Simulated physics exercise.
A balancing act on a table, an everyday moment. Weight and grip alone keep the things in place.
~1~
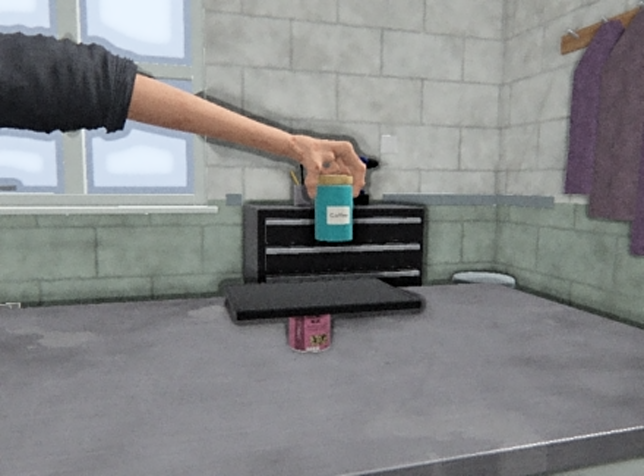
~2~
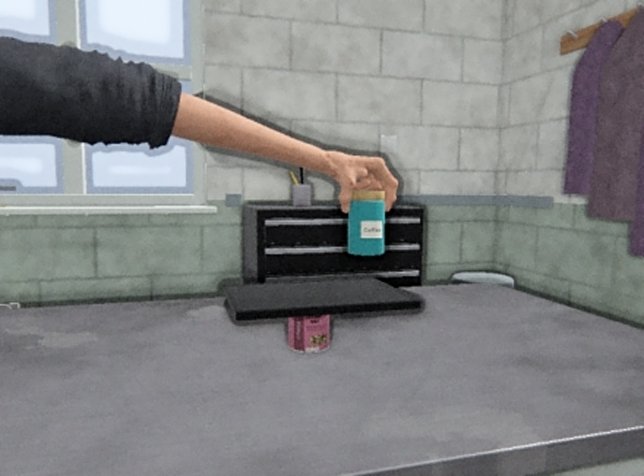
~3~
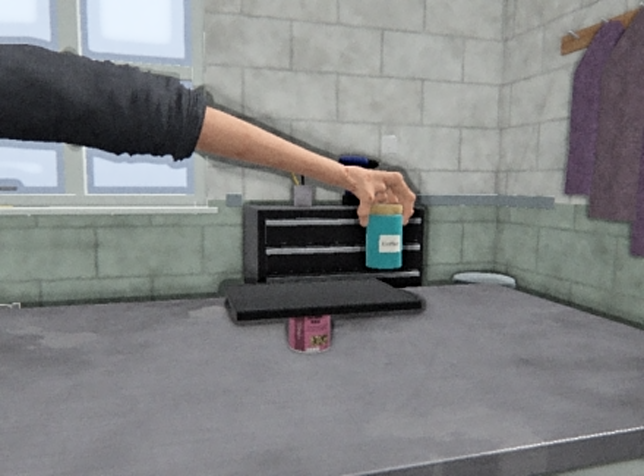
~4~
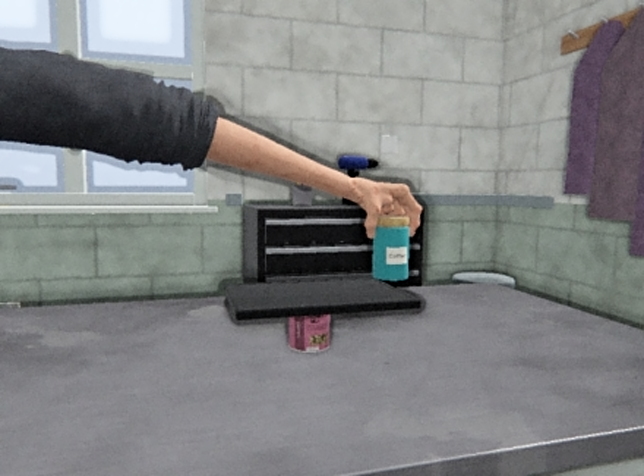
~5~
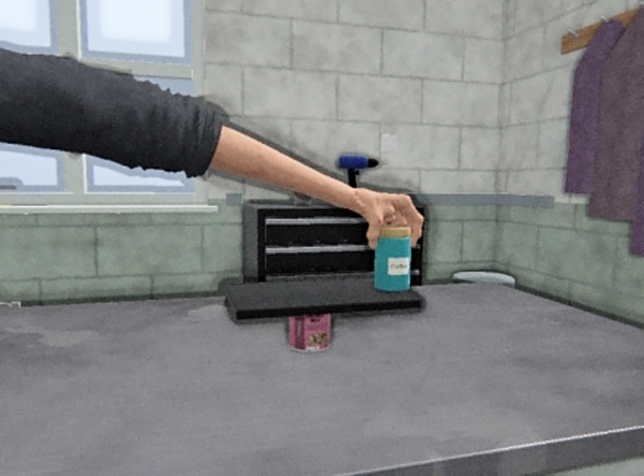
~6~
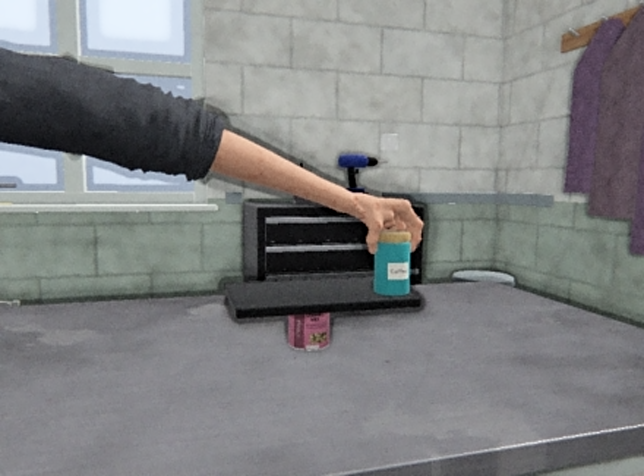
To begin with, a hand holds a turquoise jar above a black board resting on a pink tin on a grey table. The arm moves the jar to the right while lowering it toward the board's right end. Finally, the jar sits on that end, the hand still on its lid.
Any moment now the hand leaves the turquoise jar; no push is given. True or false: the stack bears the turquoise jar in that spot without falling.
False.
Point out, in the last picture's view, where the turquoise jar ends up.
Somewhere around (411, 314) in the last picture.
Then, 0.40 s after the last picture, turquoise jar now fallen; black lid tipped 43° from how it was.
Then, 0.90 s after the last picture, black lid tipped 19° from how it was.
At rest, fallen, turquoise jar; left askew, black lid; pink tin in place. Seen from the same camera at the end, turquoise jar near (412, 314). The stack loses its balance.
